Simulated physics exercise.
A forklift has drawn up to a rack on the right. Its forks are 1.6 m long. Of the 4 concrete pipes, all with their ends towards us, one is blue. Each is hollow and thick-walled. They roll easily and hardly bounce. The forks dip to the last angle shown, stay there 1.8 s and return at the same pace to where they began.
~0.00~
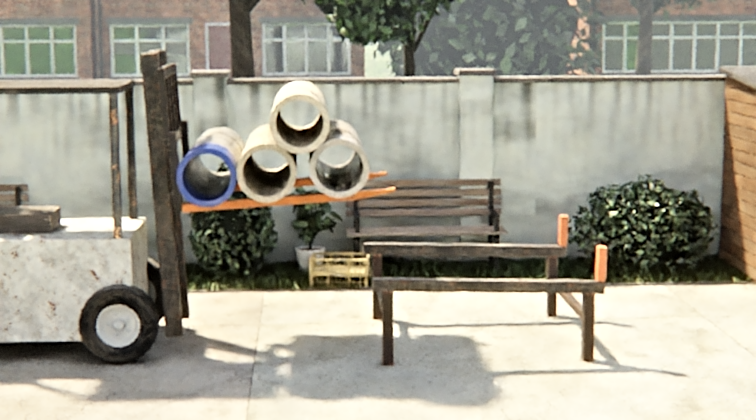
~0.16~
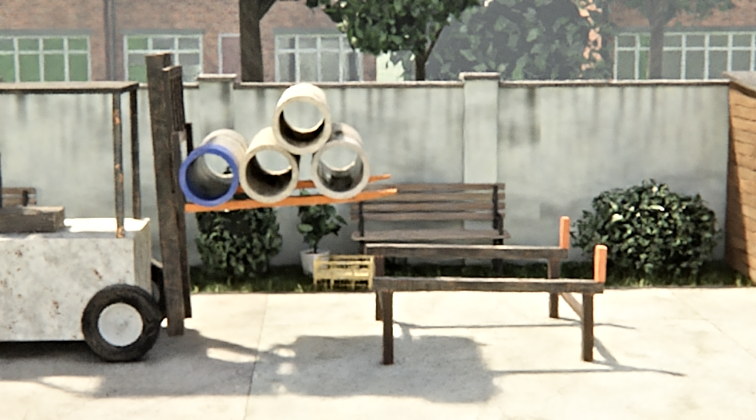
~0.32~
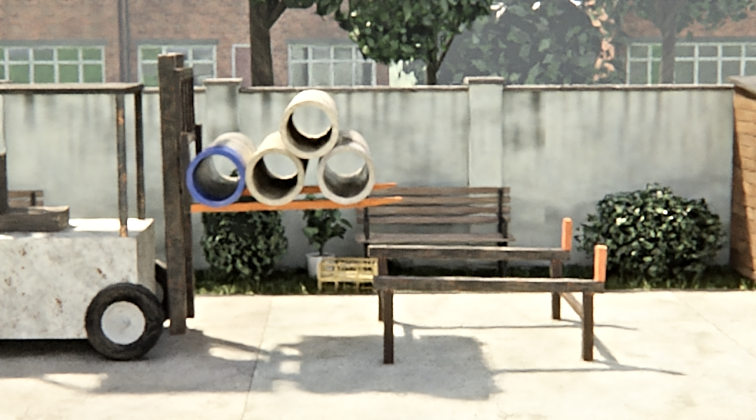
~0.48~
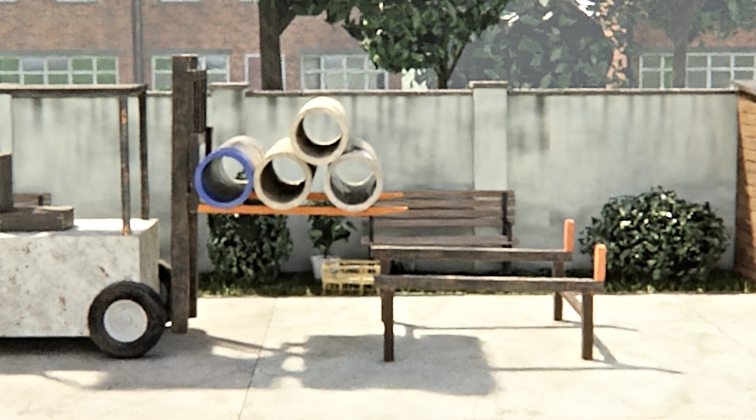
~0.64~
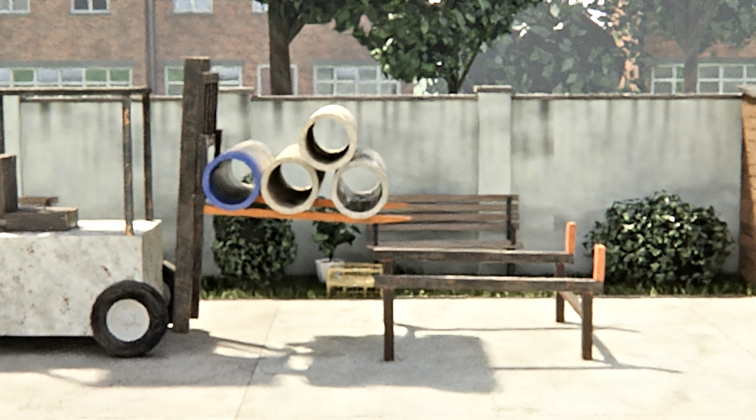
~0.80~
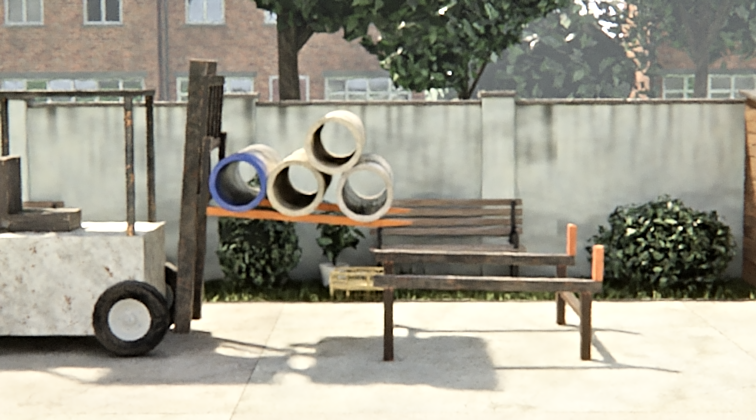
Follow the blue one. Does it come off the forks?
Blue rolls off the tips.
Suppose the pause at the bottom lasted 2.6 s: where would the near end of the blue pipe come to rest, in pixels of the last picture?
Near (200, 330).
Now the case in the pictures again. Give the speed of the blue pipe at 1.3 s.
Near 0.4 m/s.
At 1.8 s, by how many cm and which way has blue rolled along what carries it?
Blue 45 right.
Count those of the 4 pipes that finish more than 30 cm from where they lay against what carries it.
4 of them.
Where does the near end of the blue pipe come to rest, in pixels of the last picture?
At about (199, 334).
Then, 1.3 s in, blue is on the forks, 120 cm from the tips, rolling right; 0 gone from the forks.
Then, 1.8 s in, blue is on the forks, 95 cm from the tips, rolling right; 1 gone from the forks.
Then, 2.5 s in, blue is on the forks, 45 cm from the tips, rolling right; 3 gone from the forks.
Then, 3.2 s in, blue is in the air, 140 cm from the rack's far end, rolling right; 4 gone from the forks.
In the end (6.7 s), blue is down on the ground short of the rack; 4 gone from the forks.
